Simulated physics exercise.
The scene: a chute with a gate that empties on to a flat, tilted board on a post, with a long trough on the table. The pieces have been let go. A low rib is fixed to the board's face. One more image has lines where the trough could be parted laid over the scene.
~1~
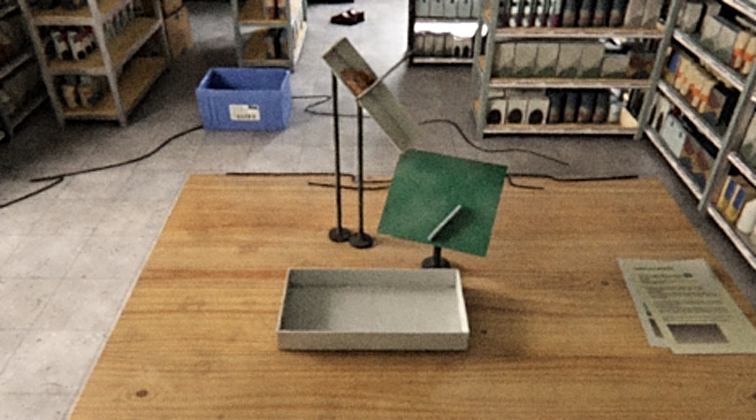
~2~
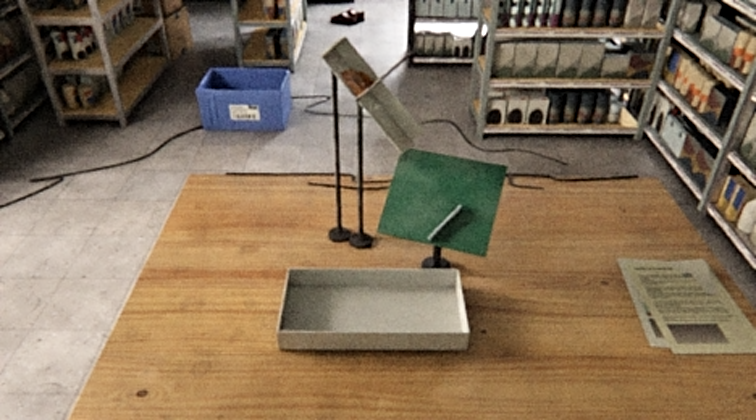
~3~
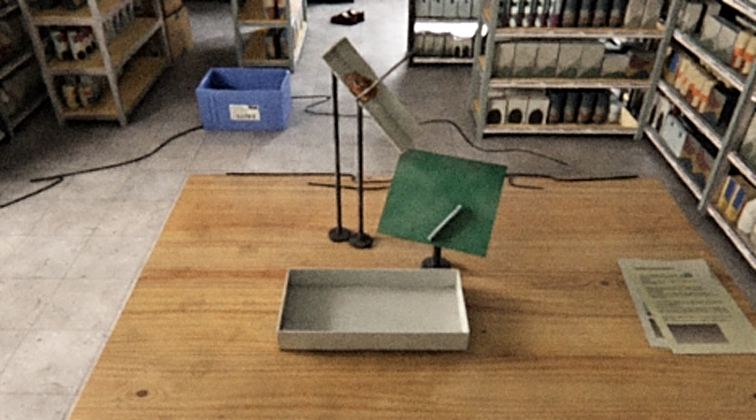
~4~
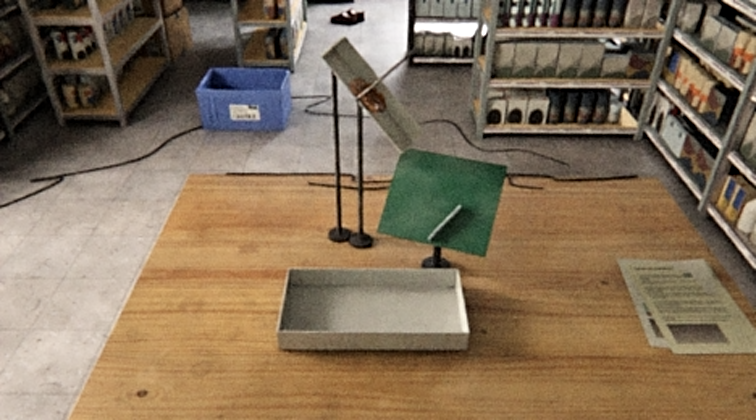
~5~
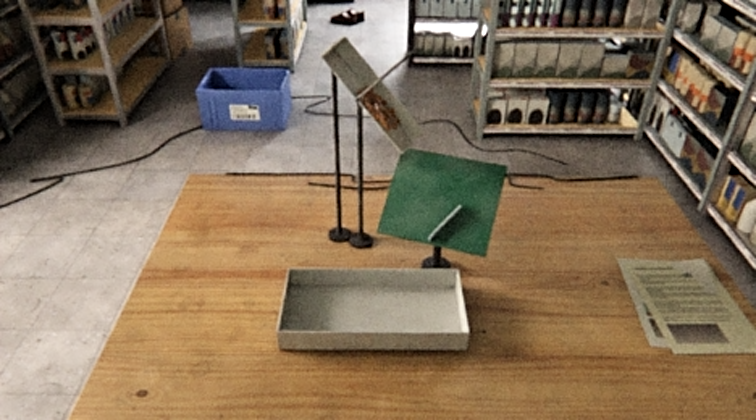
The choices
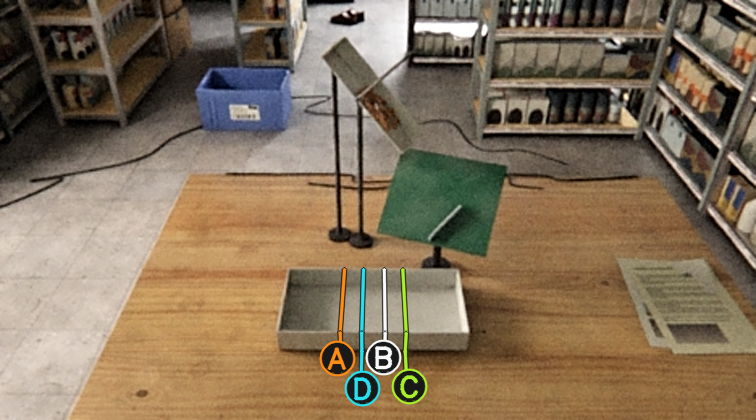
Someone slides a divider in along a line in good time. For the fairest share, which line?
Line C does it best.
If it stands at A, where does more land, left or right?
More lands on the right.
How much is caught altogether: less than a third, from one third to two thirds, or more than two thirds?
More than two thirds.
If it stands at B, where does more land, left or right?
Right.
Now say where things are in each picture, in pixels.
The first picture shows load behind the gate at (360, 81), bits of cat kibble; lip of the chute at (407, 148), sloping fairly steeply.
The second picture shows middle of the board at (442, 199), tilted fairly steeply; middle of its low edge at (429, 244); of its high edge at (454, 156).
The third picture shows front corners of the trough at (277, 331) and (469, 332), empty; front of the load at (373, 96).
The fourth picture shows middle of the load at (369, 99); its front at (382, 111), about a third of the way to the lip; rib from (460, 205) to (429, 238).
The fifth picture shows middle of the load at (379, 111); its front at (395, 126), about two thirds of the way to the lip.
On the marked copy, line A crosses the front rim at (340, 332); line B crosses the front rim at (385, 332); line C crosses the front rim at (406, 332); line D crosses the front rim at (361, 332).
If A is chosen, of what is caught, none on the left of the divider, all on the right.
If B is chosen, of what is caught, a stray few on the left of the divider, nearly all on the right.
If C is chosen, of what is caught, about half on the left of the divider, about half on the right.
If D is chosen, of what is caught, none on the left of the divider, all on the right.
